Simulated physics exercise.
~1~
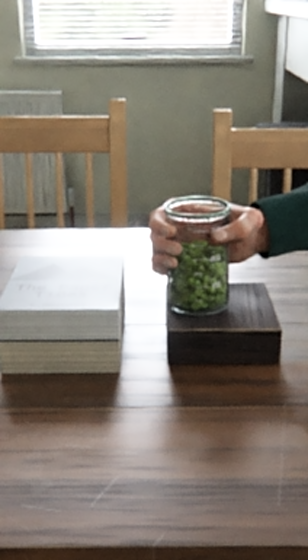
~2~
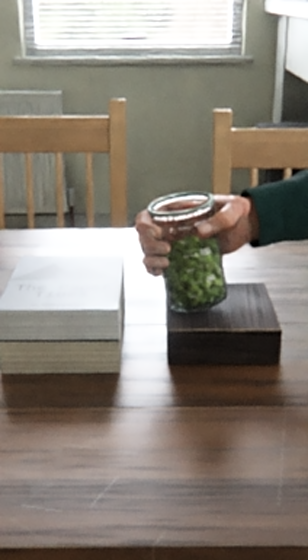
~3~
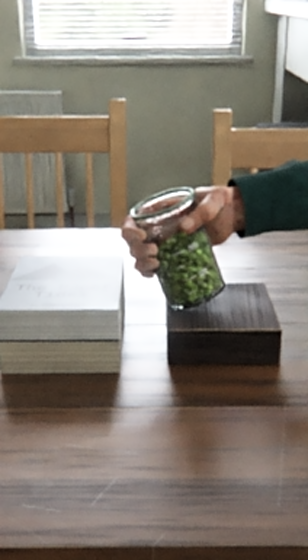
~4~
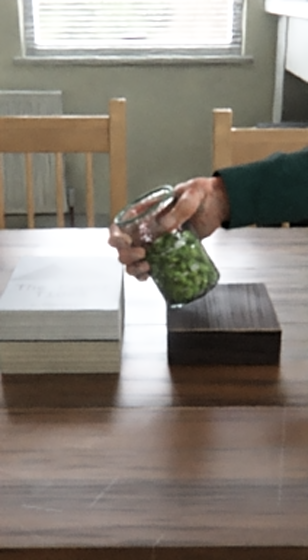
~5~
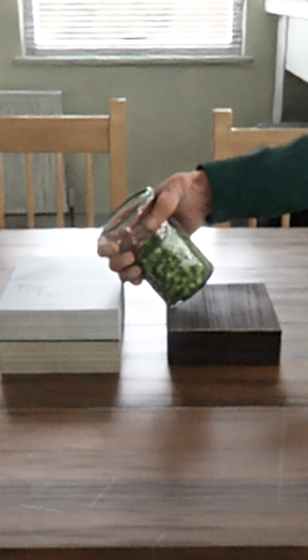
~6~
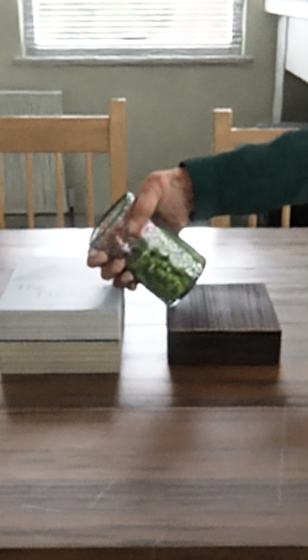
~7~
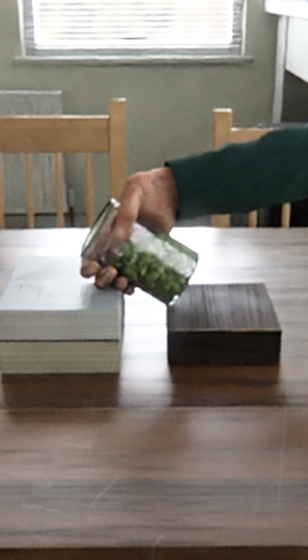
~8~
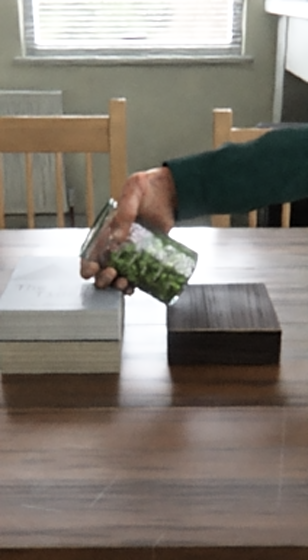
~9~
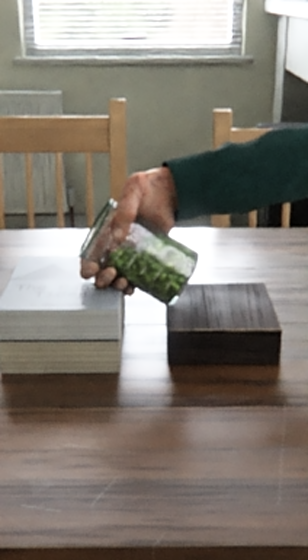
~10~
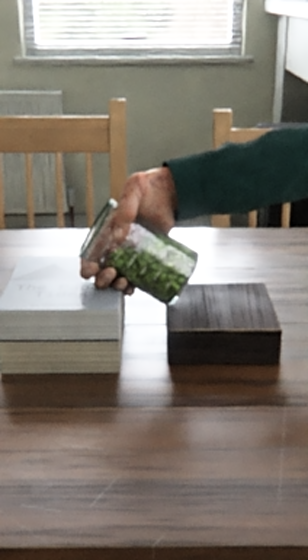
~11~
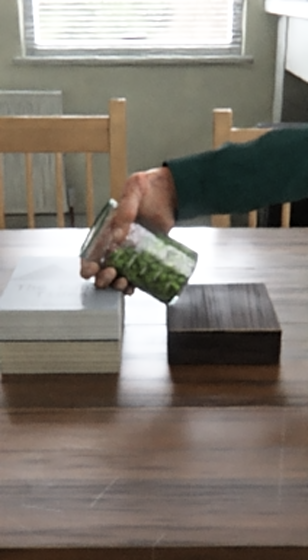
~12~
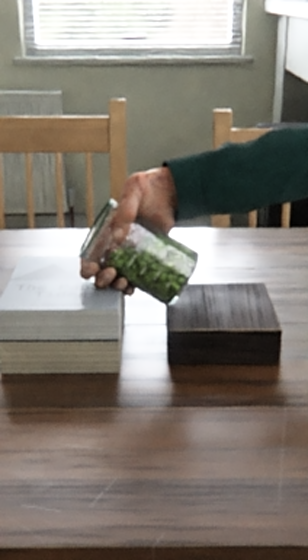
A clear container of green pieces tilts left in a hand and stops against stacked books.
